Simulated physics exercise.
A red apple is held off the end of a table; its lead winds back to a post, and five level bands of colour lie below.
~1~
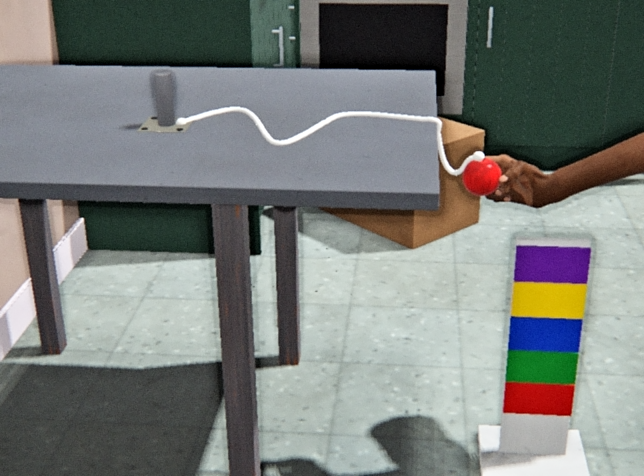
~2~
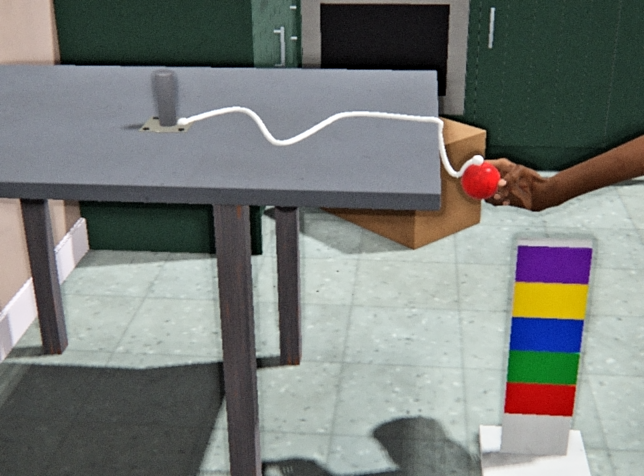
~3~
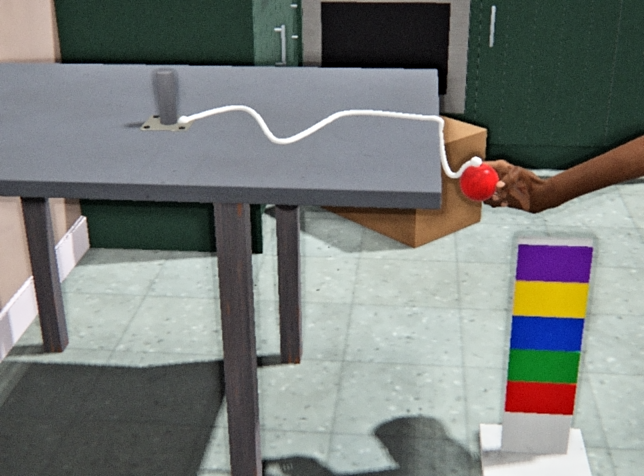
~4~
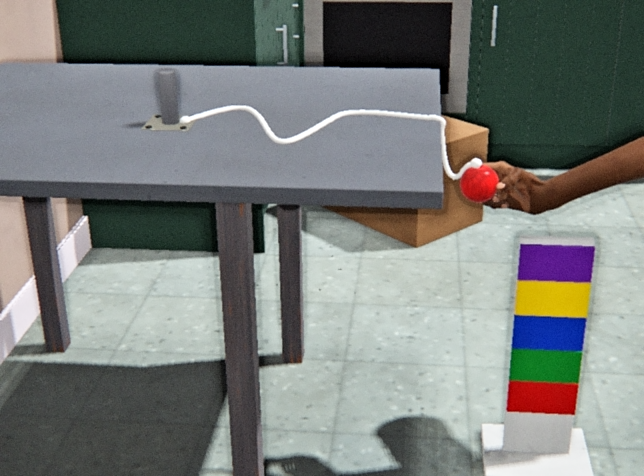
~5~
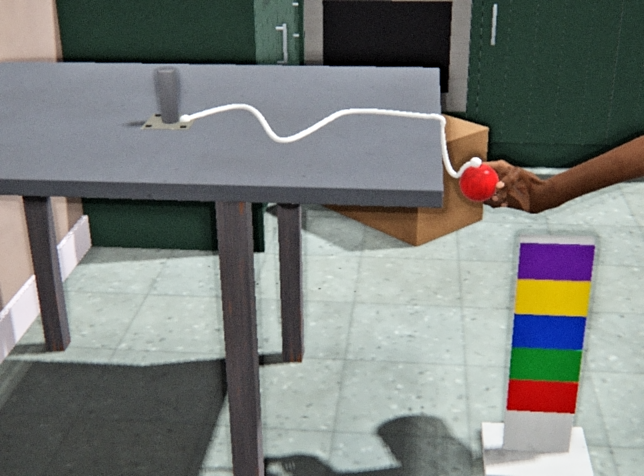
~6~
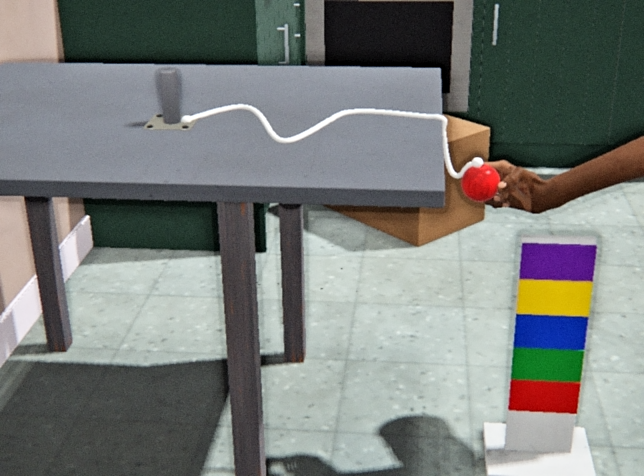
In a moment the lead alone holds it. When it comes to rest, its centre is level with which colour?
The green one.
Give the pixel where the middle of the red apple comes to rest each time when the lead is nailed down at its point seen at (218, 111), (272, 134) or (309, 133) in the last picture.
Approximately (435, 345), (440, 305) and (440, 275) respectively.
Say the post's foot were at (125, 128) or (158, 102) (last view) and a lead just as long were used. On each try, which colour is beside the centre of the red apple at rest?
Answer, in order: Blue, blue.
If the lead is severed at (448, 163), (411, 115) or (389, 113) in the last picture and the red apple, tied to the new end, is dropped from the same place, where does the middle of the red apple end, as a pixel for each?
I'd expect it near (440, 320) on the first try, near (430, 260) on the second and near (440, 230) on the third.
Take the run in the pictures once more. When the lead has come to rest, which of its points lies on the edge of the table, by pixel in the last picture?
You'll find it close to (322, 125).
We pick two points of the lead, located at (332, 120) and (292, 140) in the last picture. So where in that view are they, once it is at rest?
(443, 152), then (390, 126).
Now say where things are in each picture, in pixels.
Red apple (482, 177); purple (552, 266); yellow (549, 301); blue (545, 336); green (542, 369); red (539, 400), in the first picture.
Red apple (481, 180); lead through (214, 114) (260, 124) (301, 137) (349, 115) (432, 121), in the second picture.
Red apple (479, 182), in the third picture.
Red apple (479, 183); lead through (216, 112) (263, 123) (303, 135) (351, 113) (435, 119), in the fourth picture.
Red apple (479, 182), in the fifth picture.
Red apple (480, 182); lead through (218, 111) (264, 122) (305, 135) (353, 112) (436, 118), in the sixth picture.
Soon after, apple near (422, 359); level with green.
Then, apple near (443, 359); level with green.
At rest, apple near (431, 362); level with green. Its middle rests at the green band.
